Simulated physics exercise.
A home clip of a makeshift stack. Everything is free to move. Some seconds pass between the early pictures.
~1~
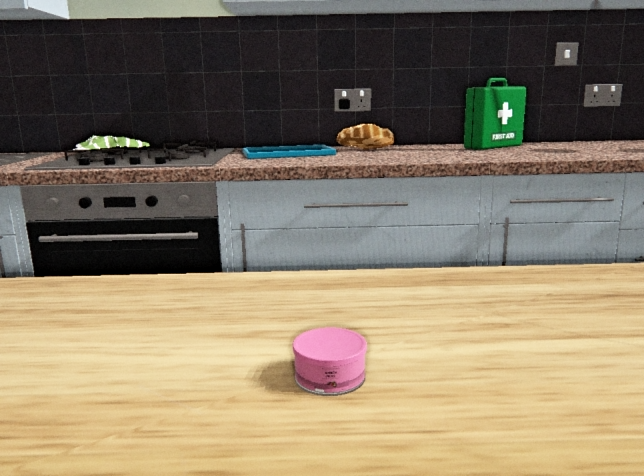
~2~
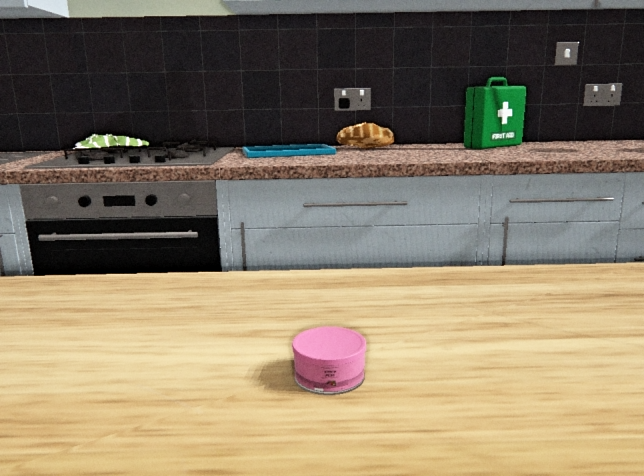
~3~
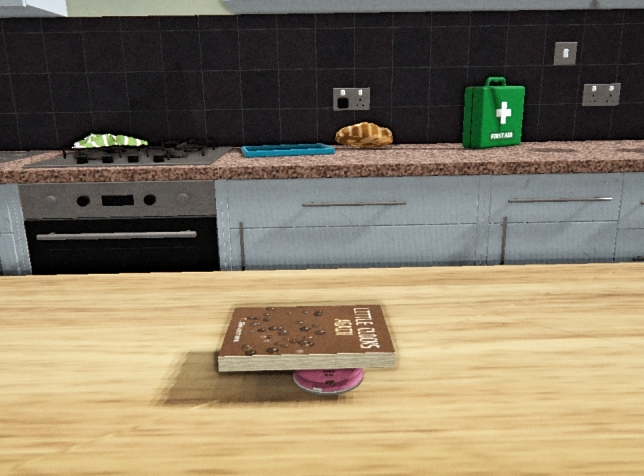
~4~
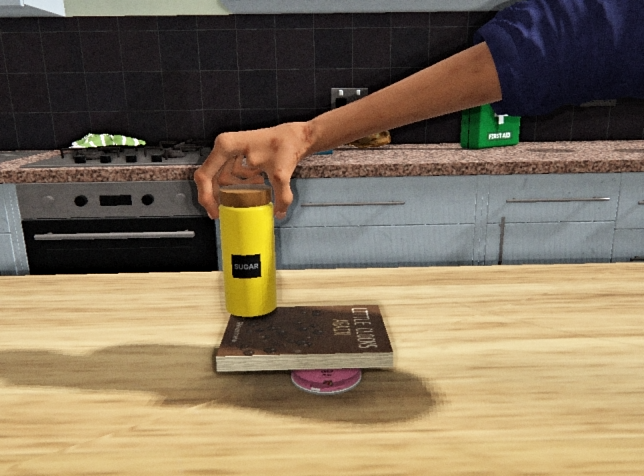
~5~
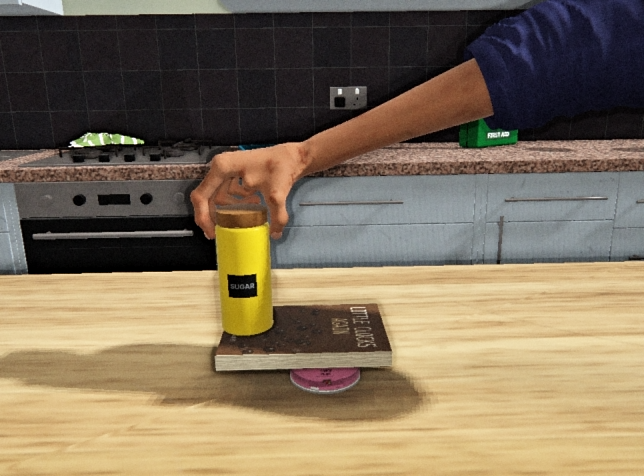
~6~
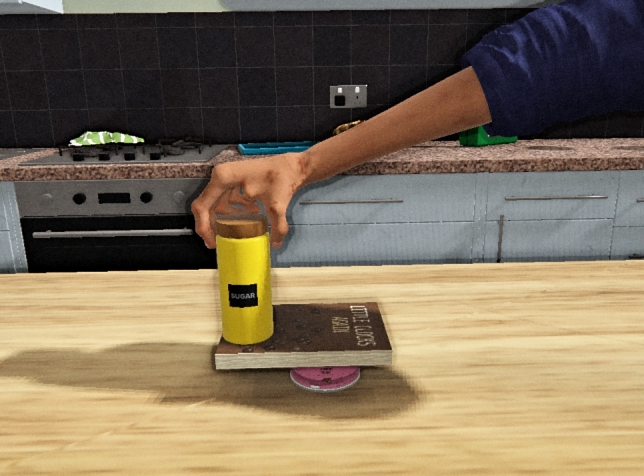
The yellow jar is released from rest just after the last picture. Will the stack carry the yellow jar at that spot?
The stack loses its balance.
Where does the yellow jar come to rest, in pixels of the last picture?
Near (157, 337).
Then, 0.30 s on from there, yellow jar now fallen; brown book turned 34° from how it was put.
Then, 0.40 s on from there, brown book turned 36° from how it was put.
Then, 0.60 s on from there, brown book turned 3° from how it was put.
Then, 1.50 s on from there, nothing new.
In the end, fallen, yellow jar; the other 2 unmoved. At the end, from the last picture's camera, yellow jar near (157, 337). The stack comes apart.
